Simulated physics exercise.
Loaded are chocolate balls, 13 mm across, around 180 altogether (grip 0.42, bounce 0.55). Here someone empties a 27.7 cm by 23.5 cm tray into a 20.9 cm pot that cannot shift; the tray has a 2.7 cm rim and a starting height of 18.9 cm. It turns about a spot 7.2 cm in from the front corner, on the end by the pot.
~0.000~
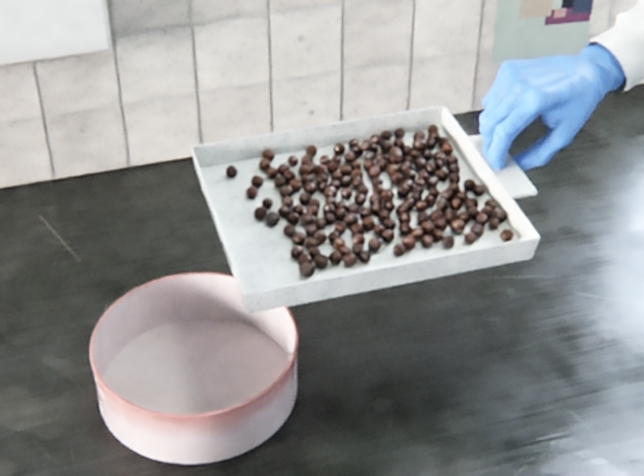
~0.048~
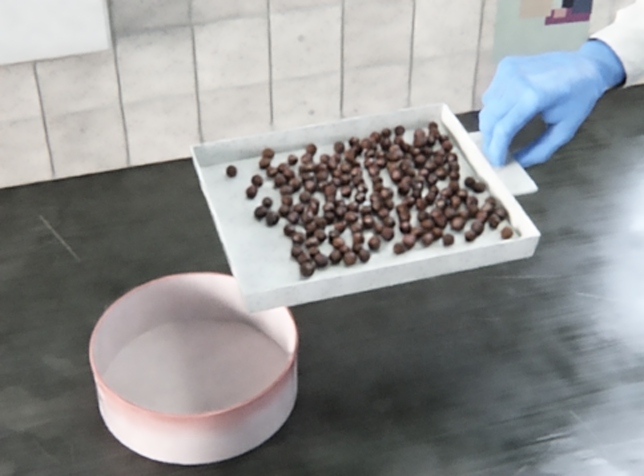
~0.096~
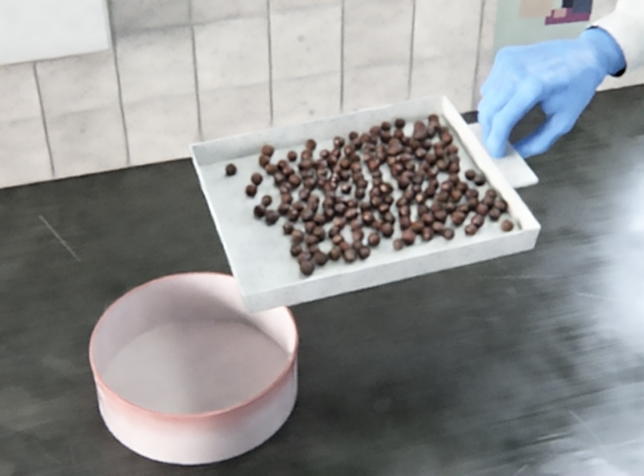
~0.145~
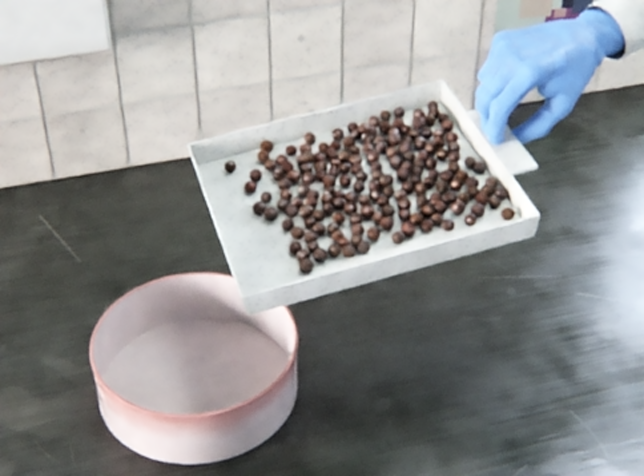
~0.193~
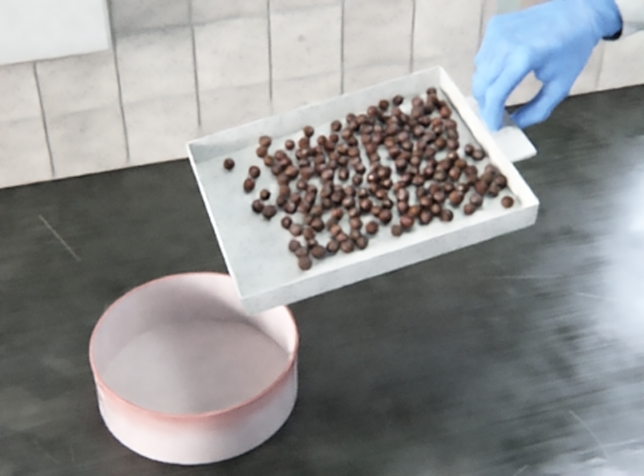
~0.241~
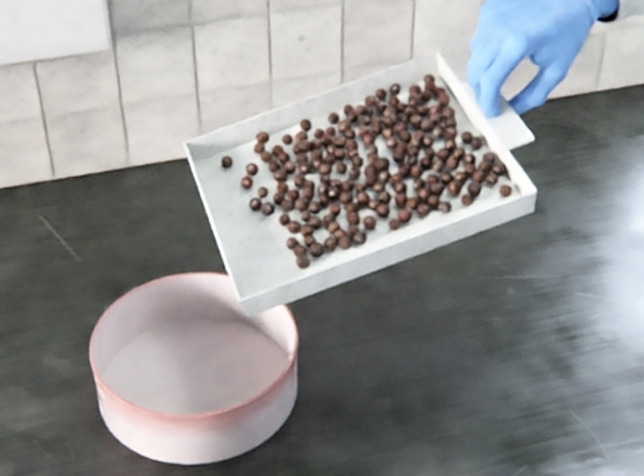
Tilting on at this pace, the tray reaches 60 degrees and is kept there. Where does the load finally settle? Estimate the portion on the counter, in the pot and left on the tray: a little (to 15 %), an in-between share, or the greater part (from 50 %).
Counter: A little; pot: A little; tray: The greater part.
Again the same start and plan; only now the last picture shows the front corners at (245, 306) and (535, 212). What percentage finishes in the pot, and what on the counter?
Pot 0 % / counter 10 %.
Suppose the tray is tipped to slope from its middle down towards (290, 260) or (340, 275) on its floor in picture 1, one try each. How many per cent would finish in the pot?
5 and 0 %.
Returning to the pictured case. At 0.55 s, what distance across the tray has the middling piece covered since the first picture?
It has moved some 8 cm from its start.
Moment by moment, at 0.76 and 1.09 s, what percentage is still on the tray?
Earlier moment 100, later moment 95.
After 0.55 s, tilt 36 degrees; the tray holds 100 %, the pot 0 %.
After 0.76 s, tilt 51 degrees; the tray holds 100 %, the pot 0 %.
After 1.09 s, tilt 60 degrees; the tray holds 95 %, the pot 0 %.
By 2.1 s all is still; counter 5 %, pot 5 %, tray 90 %.
